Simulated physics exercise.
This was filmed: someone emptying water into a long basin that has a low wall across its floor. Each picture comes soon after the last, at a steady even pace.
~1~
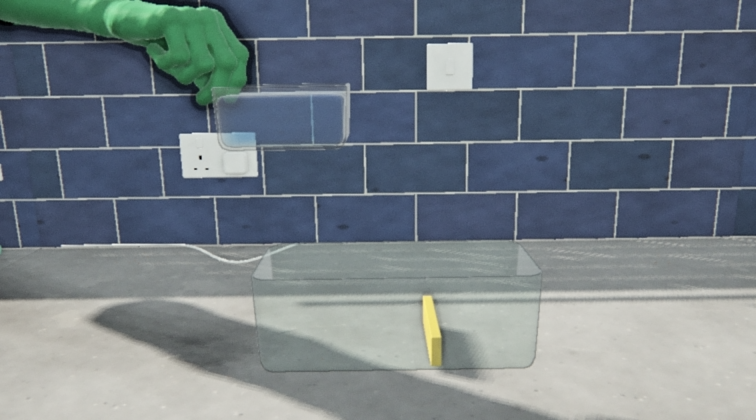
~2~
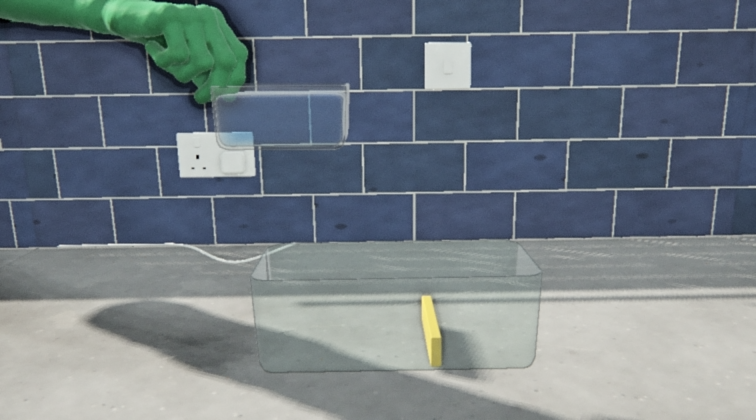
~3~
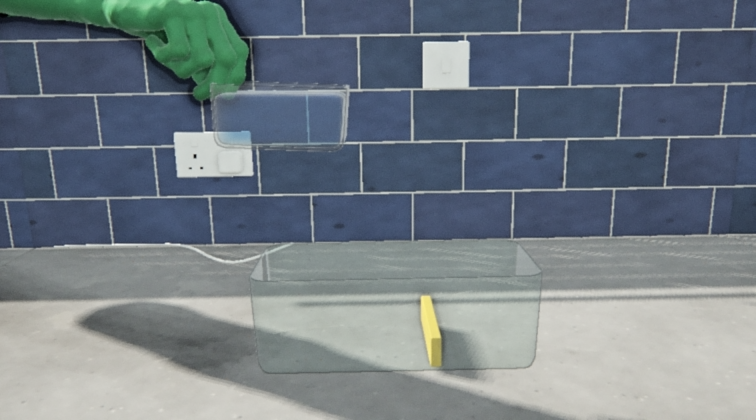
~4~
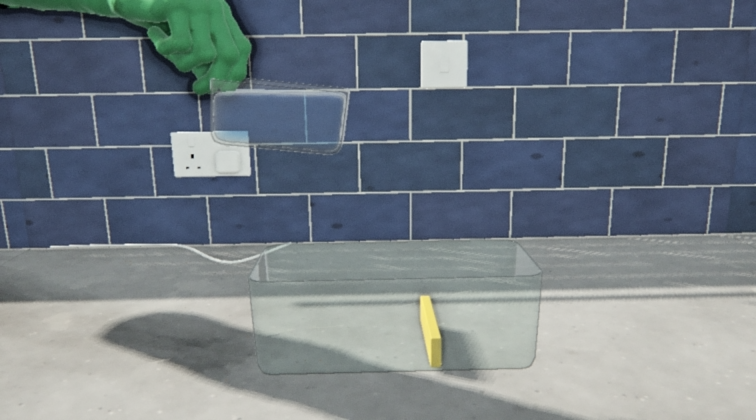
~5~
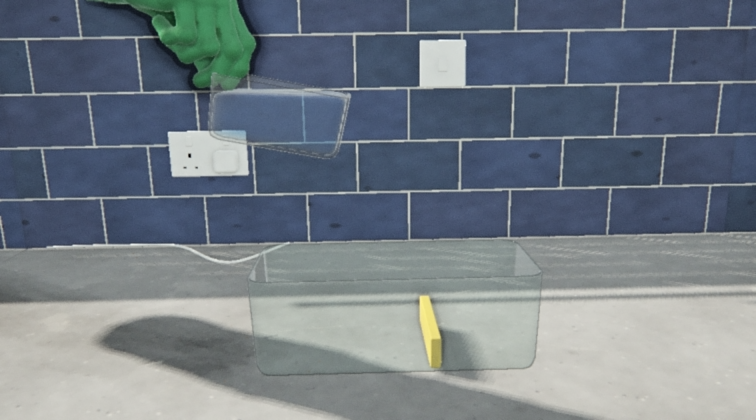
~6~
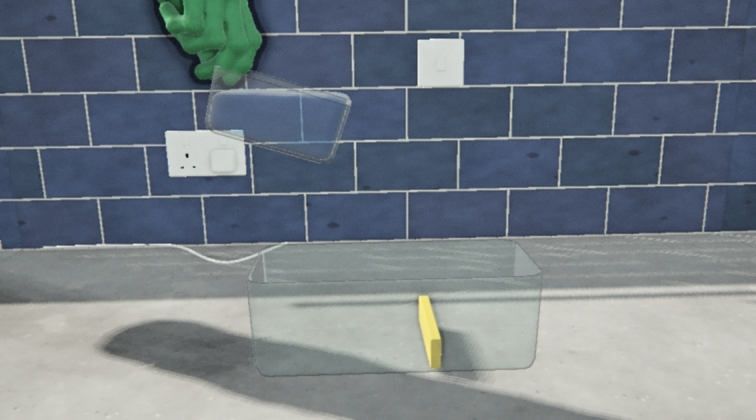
At first, a green hand holds a small clear container level by its left side, above a long transparent basin with a low yellow wall across its floor. The hand then gradually tilts the container, slowly and then faster, until its right end slants clearly downward, while the basin stays still.
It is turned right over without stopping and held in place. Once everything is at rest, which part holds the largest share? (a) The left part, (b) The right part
The left part (a).
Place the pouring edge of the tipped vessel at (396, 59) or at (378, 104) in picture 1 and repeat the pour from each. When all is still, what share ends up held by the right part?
First try: 60 percent; second try: 55 percent.
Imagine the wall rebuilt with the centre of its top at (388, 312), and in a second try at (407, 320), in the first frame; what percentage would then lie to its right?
First try: Roughly 65 per cent; second try: 55 per cent.
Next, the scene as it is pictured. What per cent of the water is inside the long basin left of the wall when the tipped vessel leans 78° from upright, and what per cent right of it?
The left part holds close to 10 per cent, the right part close to 15.
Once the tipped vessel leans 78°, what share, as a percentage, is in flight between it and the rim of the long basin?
Near 45 parts in a hundred.
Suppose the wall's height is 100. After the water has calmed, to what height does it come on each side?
Once still, it is 50 % on the left and 50 % on the right.
A moment on, the tilt is 78° and 25 per cent is still to pour, 12 is left of the wall and 15 right of it.
Next, the tilt is 112° and 3 per cent is still to pour, 50 is left of the wall and 34 right of it.
Then the tilt is 117° and 0 per cent is still to pour, 58 is left of the wall and 34 right of it.
Later the tilt is 117° and 0 per cent is still to pour, 58 is left of the wall and 34 right of it.
Finally, 58 per cent lies left of the wall, 34 right of it and 7 outside.
